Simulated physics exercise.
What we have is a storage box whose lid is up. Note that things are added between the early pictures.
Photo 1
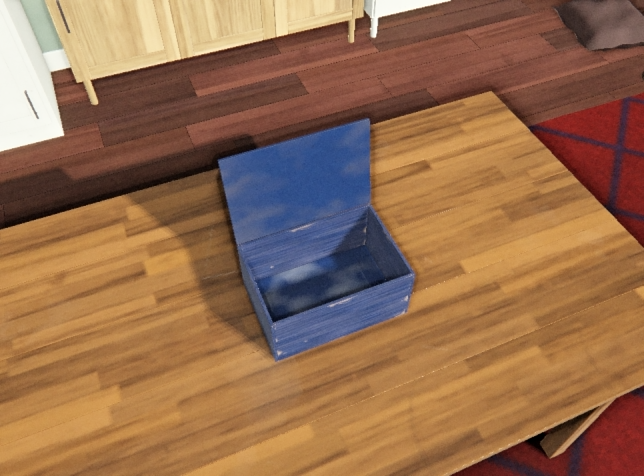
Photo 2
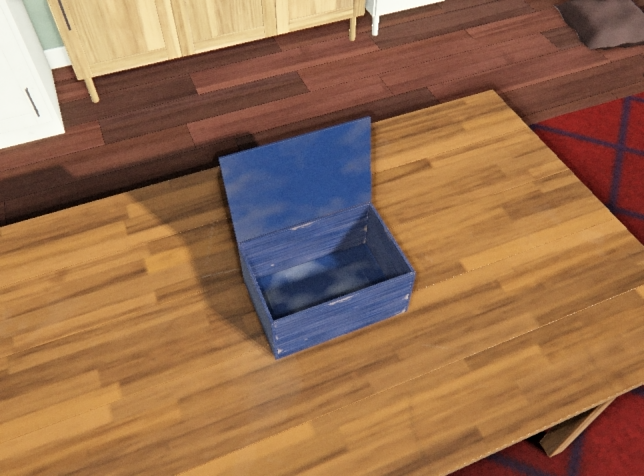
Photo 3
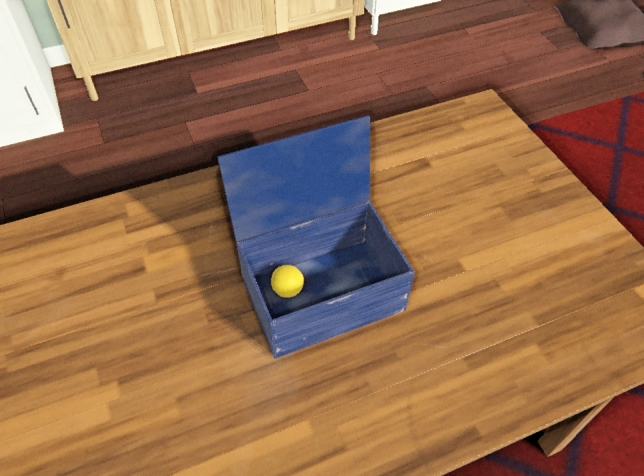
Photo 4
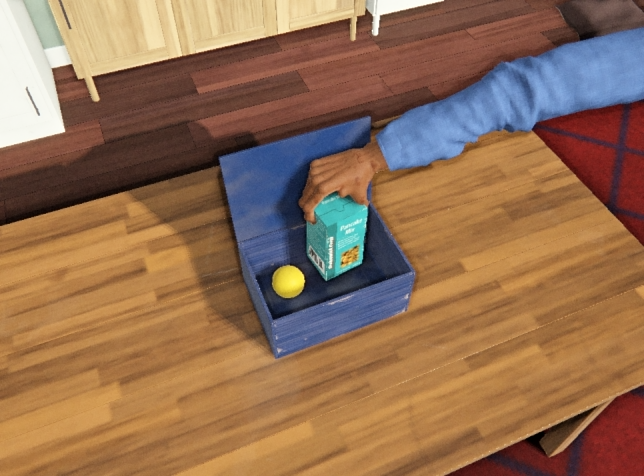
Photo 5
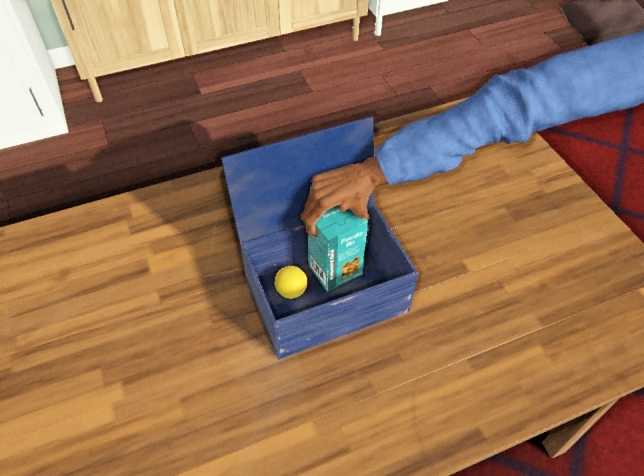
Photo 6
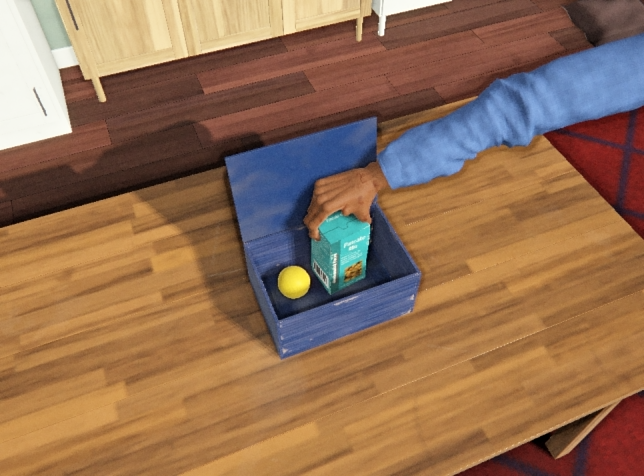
A hand in a blue sleeve lowered a turquoise carton into an open blue box on a wooden table, beside a yellow lemon that had appeared inside earlier, and kept hold of the carton.
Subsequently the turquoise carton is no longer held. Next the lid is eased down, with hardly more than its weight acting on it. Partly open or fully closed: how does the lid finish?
Partly open.
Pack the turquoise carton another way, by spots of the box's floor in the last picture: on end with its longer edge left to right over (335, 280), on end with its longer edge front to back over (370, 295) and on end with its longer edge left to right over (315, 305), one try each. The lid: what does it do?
Open; open; shut.
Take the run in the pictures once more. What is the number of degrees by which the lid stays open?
Close to 25 degrees.
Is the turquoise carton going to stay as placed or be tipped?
At the finish it goes crooked.
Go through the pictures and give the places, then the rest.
The last thing is not in view yet, in the first frame.
The last thing is not in view yet, in the second frame.
The last thing is not in view yet; yellow lemon (287, 281), in the third frame.
Still above its spot; turquoise carton (335, 233); yellow lemon (288, 282), in the fourth frame.
Still above its spot; turquoise carton (336, 245); yellow lemon (291, 282), in the fifth frame.
Put in, still held; turquoise carton (339, 249); yellow lemon (294, 282), in the sixth frame.
Then, 1.20 s later than the last frame, lid 81° above the rim.
Then, 2.30 s later than the last frame, lid 54° above the rim; turquoise carton tilted by 5° near (344, 253).
Then, 3.90 s later than the last frame, lid 30° above the rim; turquoise carton tilted by 26° near (351, 265).
When it is over, lid 24° above the rim; moved from the start, turquoise carton; yellow lemon as before. End places, in pixels of the last picture, turquoise carton near (354, 270).
